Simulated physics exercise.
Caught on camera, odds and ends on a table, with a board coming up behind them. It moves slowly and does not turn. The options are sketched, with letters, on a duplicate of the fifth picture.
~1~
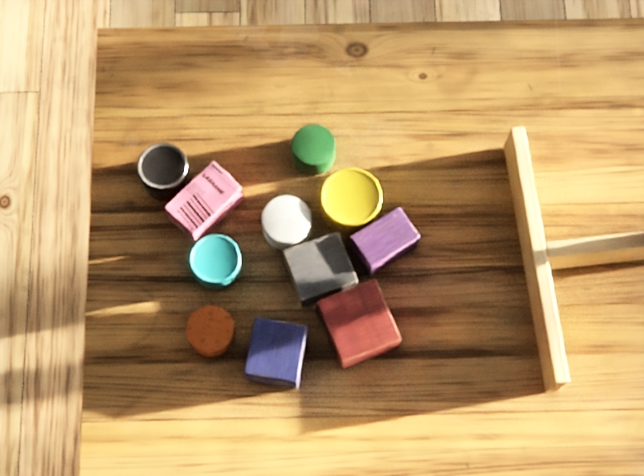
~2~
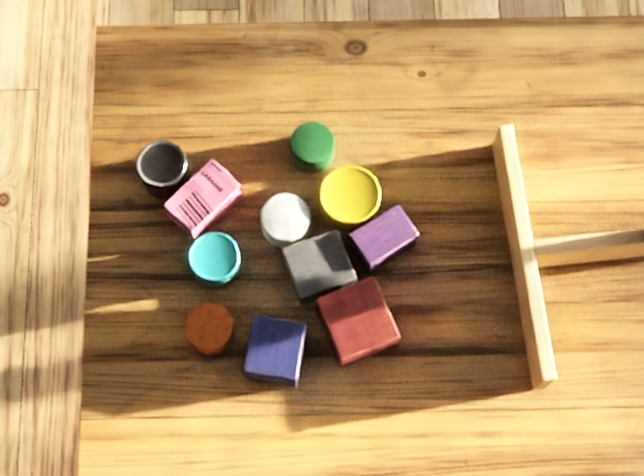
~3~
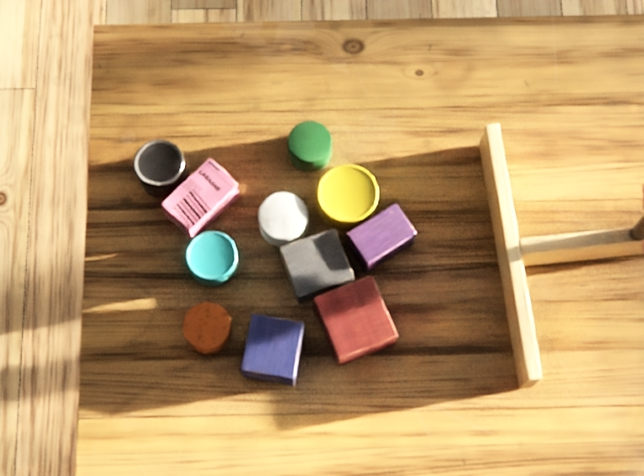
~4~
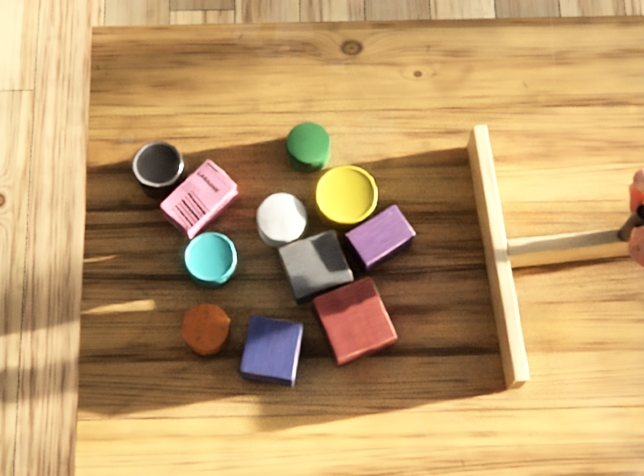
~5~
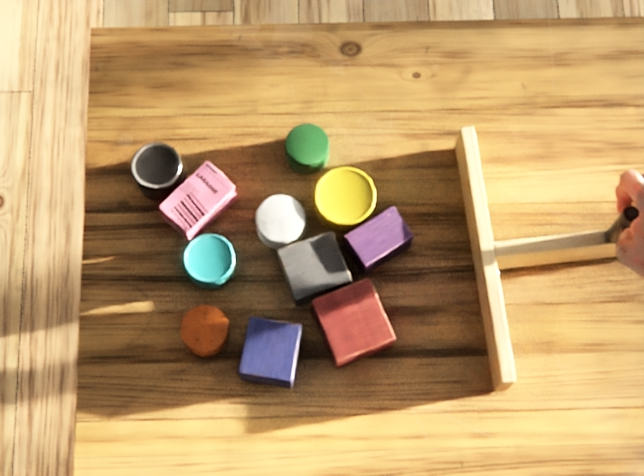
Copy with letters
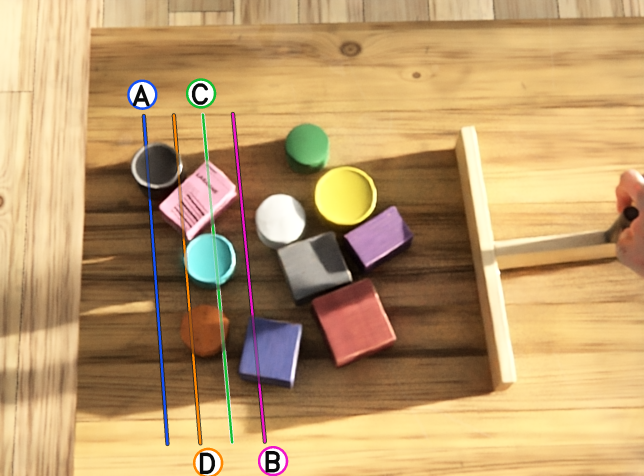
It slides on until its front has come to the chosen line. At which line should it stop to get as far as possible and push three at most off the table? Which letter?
Line D.
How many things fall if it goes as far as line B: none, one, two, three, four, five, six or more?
The count is none.
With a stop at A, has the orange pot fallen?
Yes.
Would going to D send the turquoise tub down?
Yes.
On the copy, A at (155, 273); B at (248, 271); C at (217, 271); D at (186, 272).
On D. First, board (379, 252); red block (343, 322); yellow jar (326, 191).
Then, board (270, 255); black tub (131, 160); orange pot (130, 333).
Finally, board (188, 257); black tub over the edge; orange pot over the edge; three fallen.
By contrast, A drops six; B is within the limit but short; C is within the limit but short.
